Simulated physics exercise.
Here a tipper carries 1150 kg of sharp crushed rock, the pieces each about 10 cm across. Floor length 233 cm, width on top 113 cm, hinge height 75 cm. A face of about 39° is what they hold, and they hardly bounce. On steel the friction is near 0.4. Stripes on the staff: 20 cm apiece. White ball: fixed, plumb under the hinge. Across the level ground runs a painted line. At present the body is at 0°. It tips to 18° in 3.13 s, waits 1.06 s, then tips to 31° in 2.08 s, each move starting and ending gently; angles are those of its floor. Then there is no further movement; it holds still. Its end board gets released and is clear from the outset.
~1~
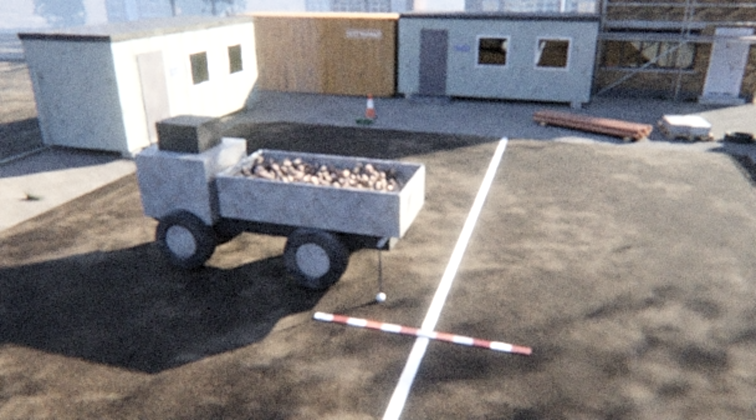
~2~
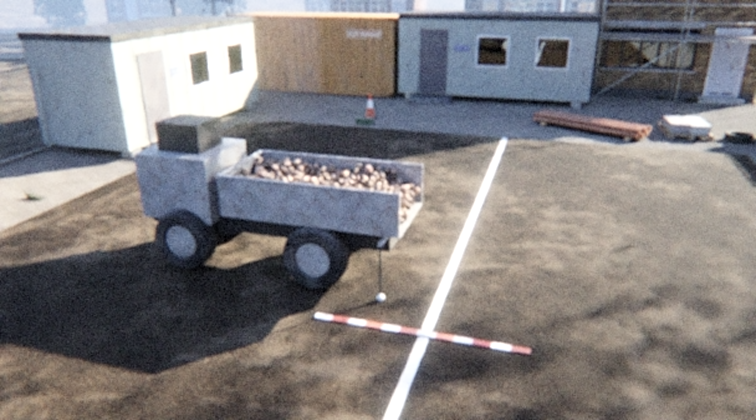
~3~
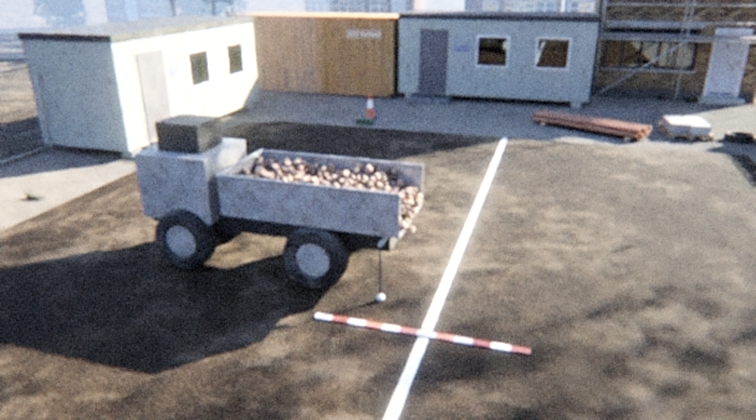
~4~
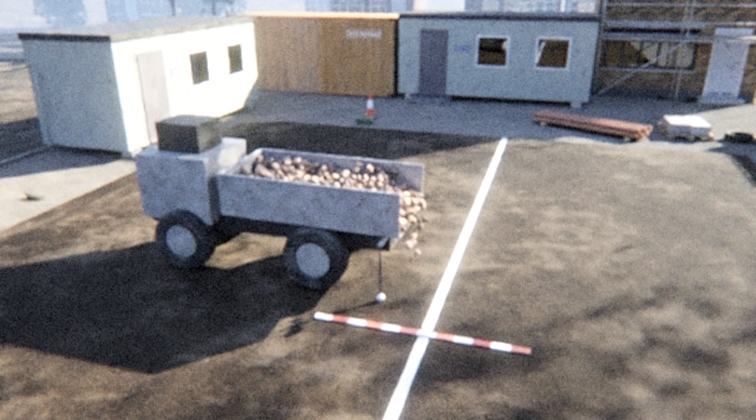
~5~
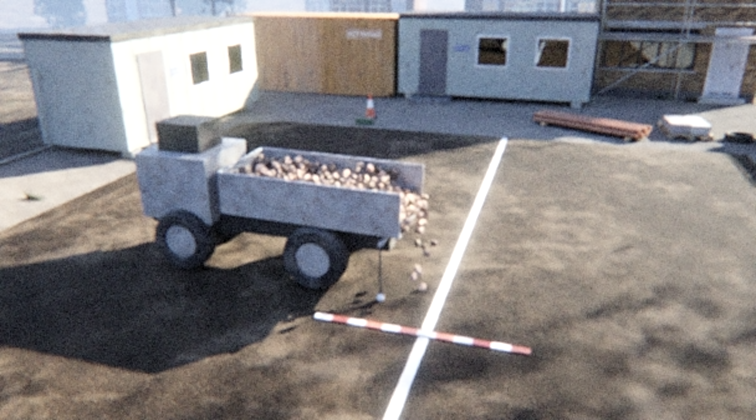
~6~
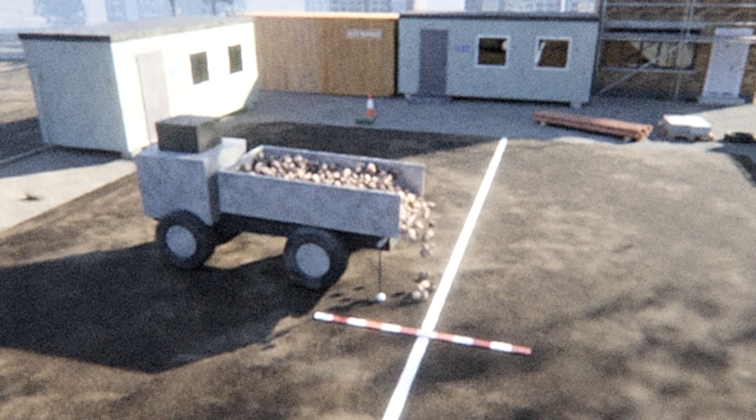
A grey tipper's load of pale broken stone, level with the body's rim, begins to slip out at the open right end. A few pieces drop past the rear wheel to the ground near the white line and striped staff, while the truck stays put and its body barely tilts.
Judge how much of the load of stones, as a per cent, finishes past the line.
Some 55 per cent of it.
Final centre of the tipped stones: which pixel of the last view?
Roughly at (450, 275).
A little later the floor is at 15°; 93 % in the body, 6 % short of the line, 1 % past the line; the foremost stones are at (455, 294).
Then the floor is at 18°; 83 % in the body, 13 % short of the line, 4 % past the line; the foremost stones are at (477, 288).
Later still the floor is at 31°; 35 % in the body, 43 % short of the line, 22 % past the line; the foremost stones are at (501, 301).
In the end the floor is at 31°; 0 % in the body, 45 % short of the line, 55 % past the line; the foremost stones are at (544, 288).
